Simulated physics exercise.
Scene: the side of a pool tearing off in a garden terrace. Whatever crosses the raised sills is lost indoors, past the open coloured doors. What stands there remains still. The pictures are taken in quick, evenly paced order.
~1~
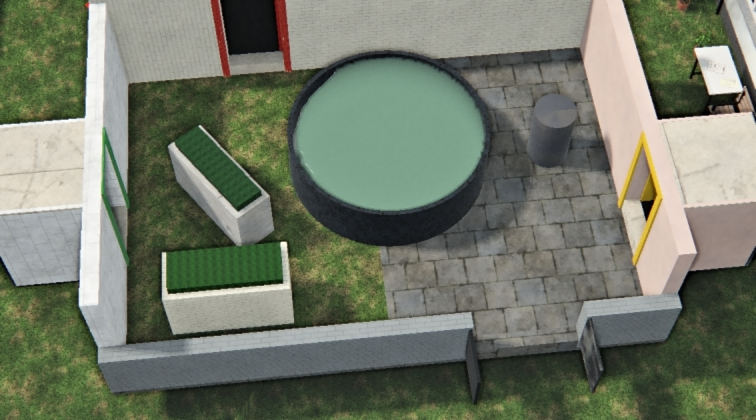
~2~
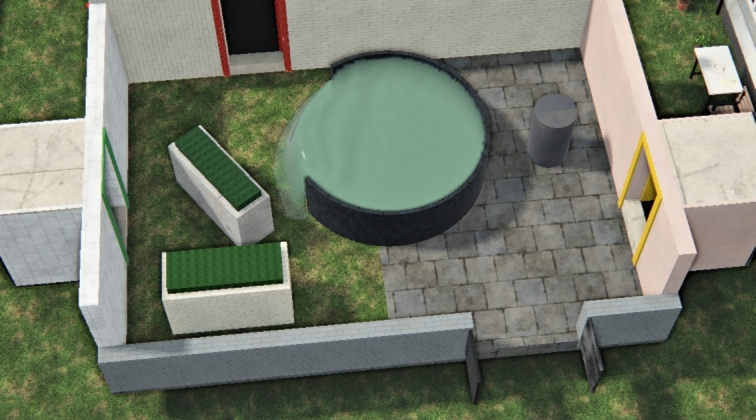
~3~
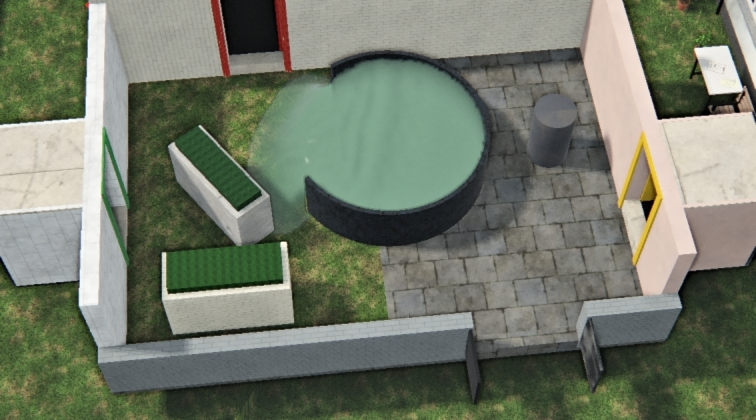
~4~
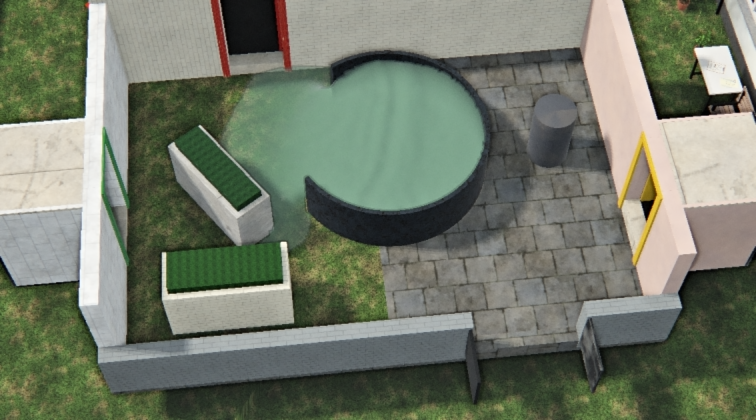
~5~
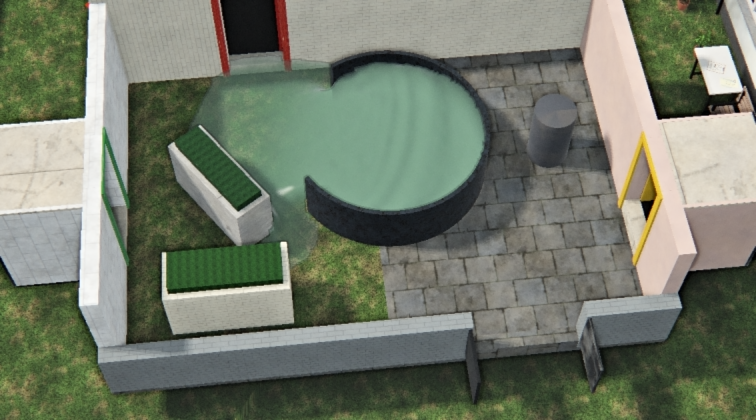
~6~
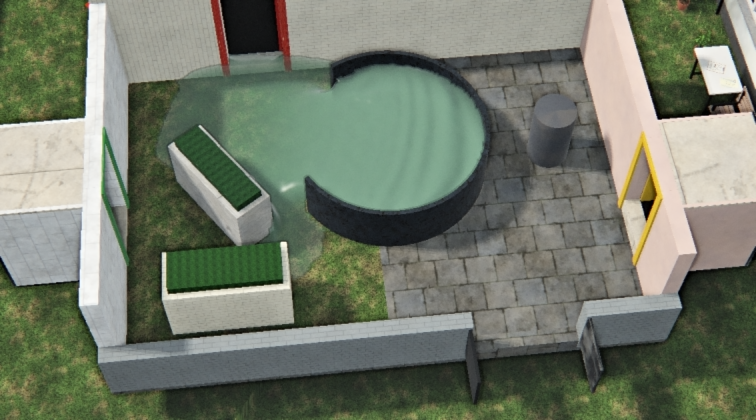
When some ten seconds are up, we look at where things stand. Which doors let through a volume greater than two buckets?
Checking each one: The red door lets through more; the yellow door lets through less or just two; the green door lets through more.
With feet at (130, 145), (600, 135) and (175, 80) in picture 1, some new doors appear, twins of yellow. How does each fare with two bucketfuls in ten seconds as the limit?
So it goes runs above, then runs below, then runs above.
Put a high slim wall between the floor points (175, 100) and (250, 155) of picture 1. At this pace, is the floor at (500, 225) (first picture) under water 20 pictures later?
At that spot: Untouched.
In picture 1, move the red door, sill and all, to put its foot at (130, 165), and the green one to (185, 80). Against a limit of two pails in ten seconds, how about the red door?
Note: Red door breaks the limit.
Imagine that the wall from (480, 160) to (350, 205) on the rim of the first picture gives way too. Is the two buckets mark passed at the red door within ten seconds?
Result for the red door: It lets in too little.
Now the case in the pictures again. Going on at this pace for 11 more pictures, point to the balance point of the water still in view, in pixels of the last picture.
It is around (295, 151).
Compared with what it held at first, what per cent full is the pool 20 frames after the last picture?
30 per cent or thereabouts.
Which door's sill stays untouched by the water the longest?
The door marked yellow.
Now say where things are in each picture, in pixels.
The first frame shows the round tank at (389, 132) is whole and still.
In the second frame, water pours out at (296, 141) and has run to a hidden place.
In the third frame, the front is at (274, 228), out from the gap at (296, 142).
In the fourth frame, water pours out at (296, 143) and has run to a hidden place.
In the fifth frame, the front is at a hidden place, out from the gap at (296, 144).
In the sixth frame, water pours out at (296, 144) and has run to a hidden place.
A moment on, water covers 30 % of the floor; the red door under two buckets in, the yellow door not reached, the green door not reached.
Next, water covers 45 % of the floor; the red door over two buckets in, the yellow door not reached, the green door wet at the sill, nothing in.
Then, water covers 65 % of the floor; the red door far over two buckets in, the yellow door not reached, the green door over two buckets in.
Later, water covers 95 % of the floor; the red door far over two buckets in, the yellow door wet at the sill, nothing in, the green door over two buckets in.
In the end, water covers 100 % of the floor; the red door far over two buckets in, the yellow door wet at the sill, nothing in, the green door far over two buckets in.
